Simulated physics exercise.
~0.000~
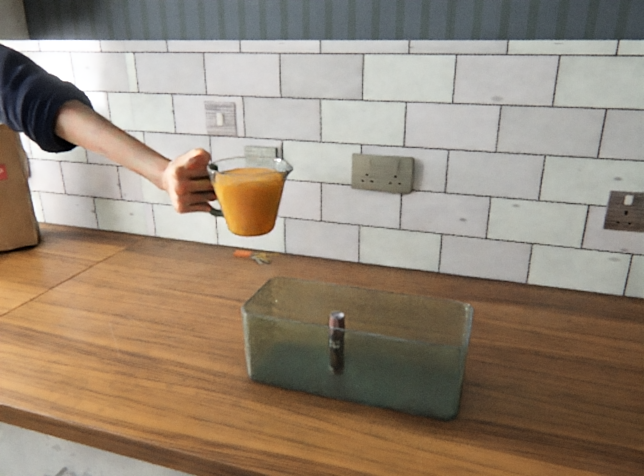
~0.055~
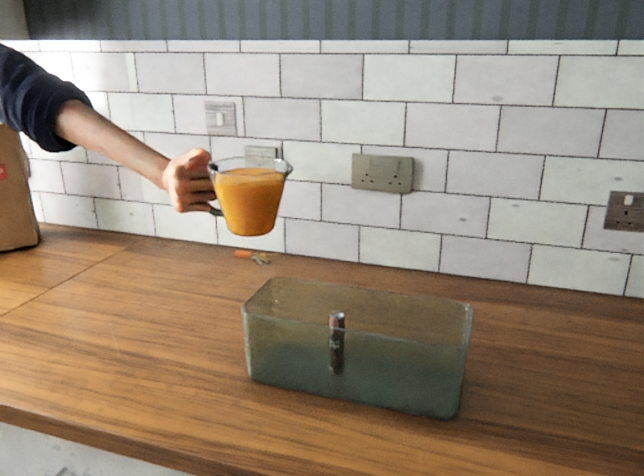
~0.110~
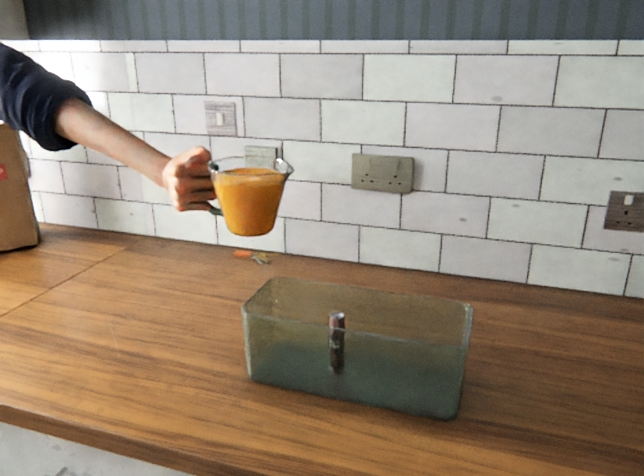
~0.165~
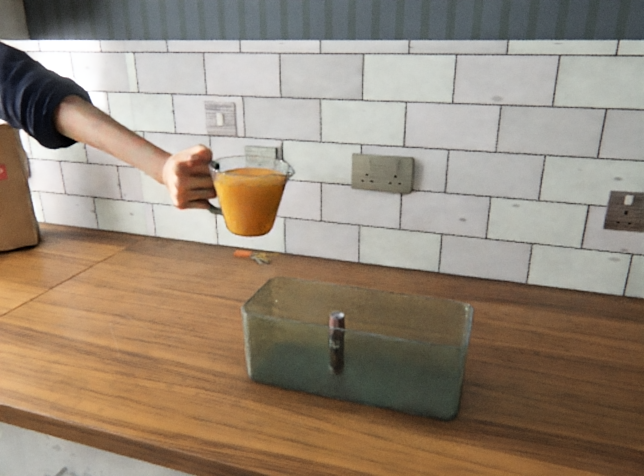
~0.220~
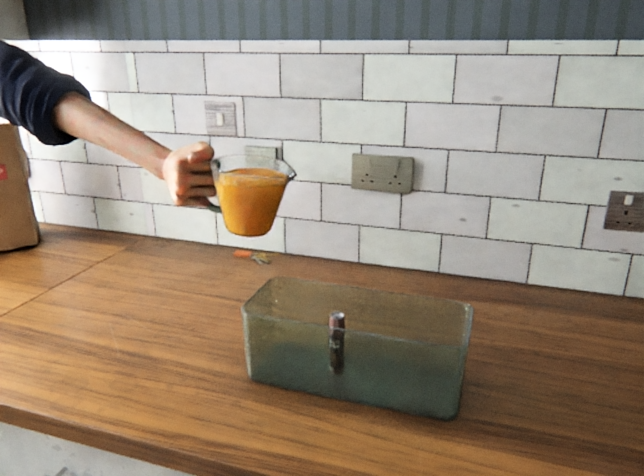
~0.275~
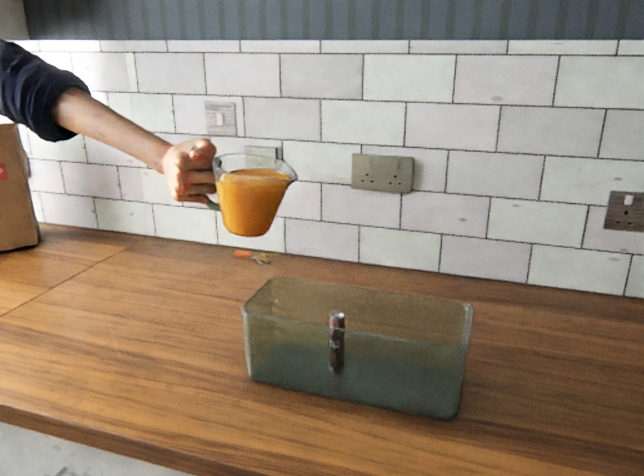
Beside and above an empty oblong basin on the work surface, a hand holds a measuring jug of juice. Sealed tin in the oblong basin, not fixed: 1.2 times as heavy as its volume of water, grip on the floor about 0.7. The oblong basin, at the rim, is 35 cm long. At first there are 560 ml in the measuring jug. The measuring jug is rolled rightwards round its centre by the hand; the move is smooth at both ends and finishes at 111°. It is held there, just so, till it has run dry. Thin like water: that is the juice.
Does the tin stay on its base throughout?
No, odds are it is tipped over.
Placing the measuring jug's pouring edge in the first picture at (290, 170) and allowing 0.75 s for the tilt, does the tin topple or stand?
Then it tips over.
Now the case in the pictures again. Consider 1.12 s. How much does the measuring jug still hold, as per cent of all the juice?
Close to 8 percent of the total.
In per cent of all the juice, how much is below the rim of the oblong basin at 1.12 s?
The share is close to 78 percent.
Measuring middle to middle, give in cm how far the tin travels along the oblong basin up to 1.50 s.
About 7 cm.
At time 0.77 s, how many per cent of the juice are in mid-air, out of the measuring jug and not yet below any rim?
I'd put it at about 24 percent.
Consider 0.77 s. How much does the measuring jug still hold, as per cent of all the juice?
I'd estimate some 66 % remains.
After 0.77 s the tilt is 63° and 66 per cent is still to pour; the tin stands where it began.
After 1.12 s the tilt is 100° and 8 per cent is still to pour; the tin stands where it began.
After 1.50 s the tilt is 111° and 0 per cent is still to pour; the tin lies on its side.
After 1.91 s the tilt is 111° and 0 per cent is still to pour; the tin lies on its side.
In the end the tin lies on its side.
